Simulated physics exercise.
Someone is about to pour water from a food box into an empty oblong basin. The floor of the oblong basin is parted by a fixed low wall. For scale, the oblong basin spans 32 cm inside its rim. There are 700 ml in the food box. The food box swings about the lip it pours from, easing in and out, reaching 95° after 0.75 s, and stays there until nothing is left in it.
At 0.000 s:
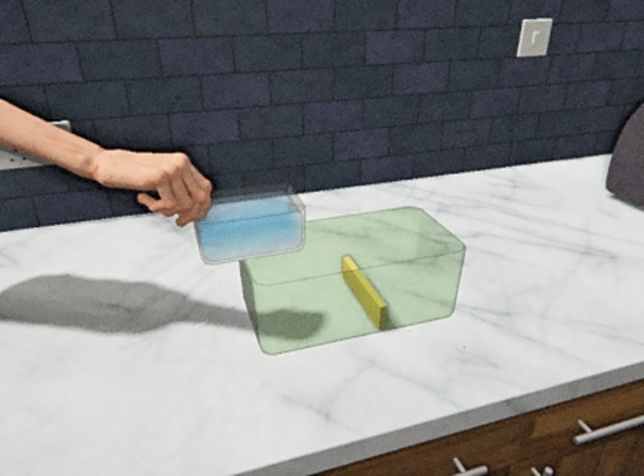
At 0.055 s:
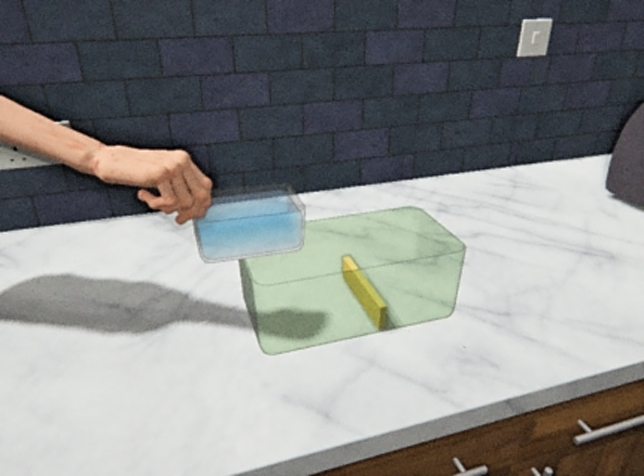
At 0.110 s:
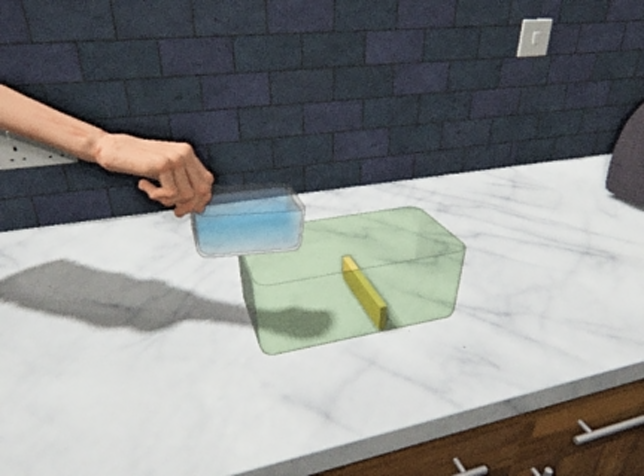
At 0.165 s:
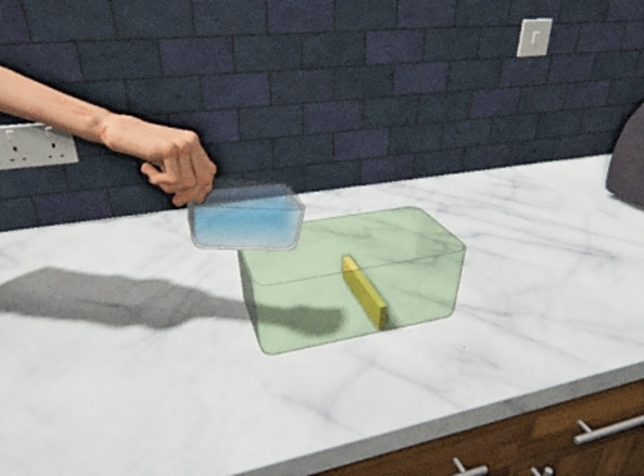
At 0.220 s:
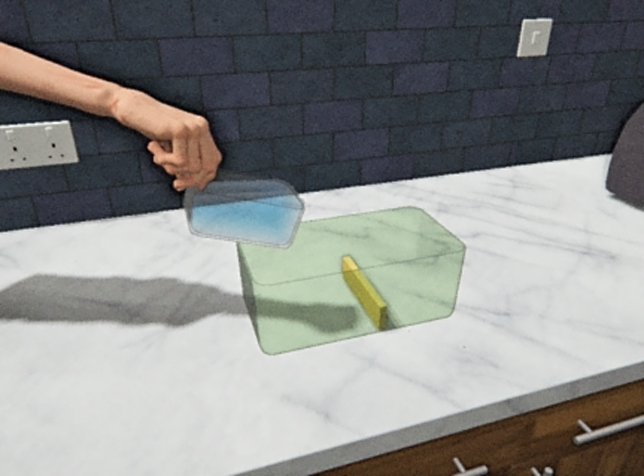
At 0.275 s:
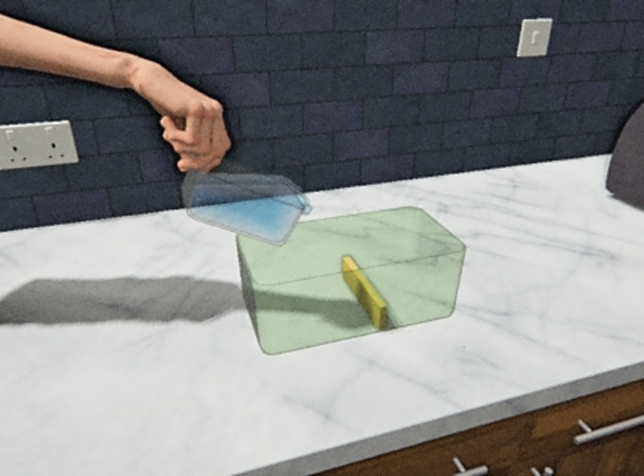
A hand held a clear food box of blue water above the left end of a green, see-through basin with a yellow divider, then gradually tilted it down to the right.
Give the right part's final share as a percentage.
Roughly 54 per cent is past the wall.
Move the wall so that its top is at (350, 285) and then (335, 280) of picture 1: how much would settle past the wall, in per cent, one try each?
First 70, then 85 per cent.
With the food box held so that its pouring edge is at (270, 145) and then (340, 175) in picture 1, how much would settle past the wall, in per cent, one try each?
First 40, then 85 per cent.
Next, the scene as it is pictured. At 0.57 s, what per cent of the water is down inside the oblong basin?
About 26 per cent.
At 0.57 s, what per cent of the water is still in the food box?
Some 26 per cent.
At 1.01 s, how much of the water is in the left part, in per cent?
About 42 per cent.
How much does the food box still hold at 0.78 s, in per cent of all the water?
About 5 per cent.
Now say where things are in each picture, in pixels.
In the first frame, tilt 0°; pouring edge (297, 197); surface from (194, 214) to (295, 201); the oblong basin's rim runs from (244, 258) to (442, 227); the wall's top is at (363, 280).
In the second frame, tilt 1°; pouring edge (297, 197); surface from (194, 213) to (295, 200).
In the third frame, tilt 5°; pouring edge (297, 197); surface from (194, 210) to (294, 198).
In the fourth frame, tilt 11°; pouring edge (297, 197); surface from (192, 205) to (295, 194).
In the fifth frame, tilt 19°; pouring edge (296, 198); surface from (190, 197) to (293, 191); 3 per cent is over the edge.
In the sixth frame, tilt 28°; pouring edge (296, 198); surface from (188, 186) to (292, 189); 7 per cent is over the edge.
By 0.57 s the tilt is 82° and 26 per cent is still to pour, 24 is left of the wall and 3 right of it.
By 0.78 s the tilt is 95° and 5 per cent is still to pour, 28 is left of the wall and 62 right of it.
By 1.01 s the tilt is 95° and 1 per cent is still to pour, 42 is left of the wall and 54 right of it.
By 1.25 s the tilt is 95° and 0 per cent is still to pour, 44 is left of the wall and 54 right of it.
At rest 44 per cent lies left of the wall, 54 right of it and 2 outside.
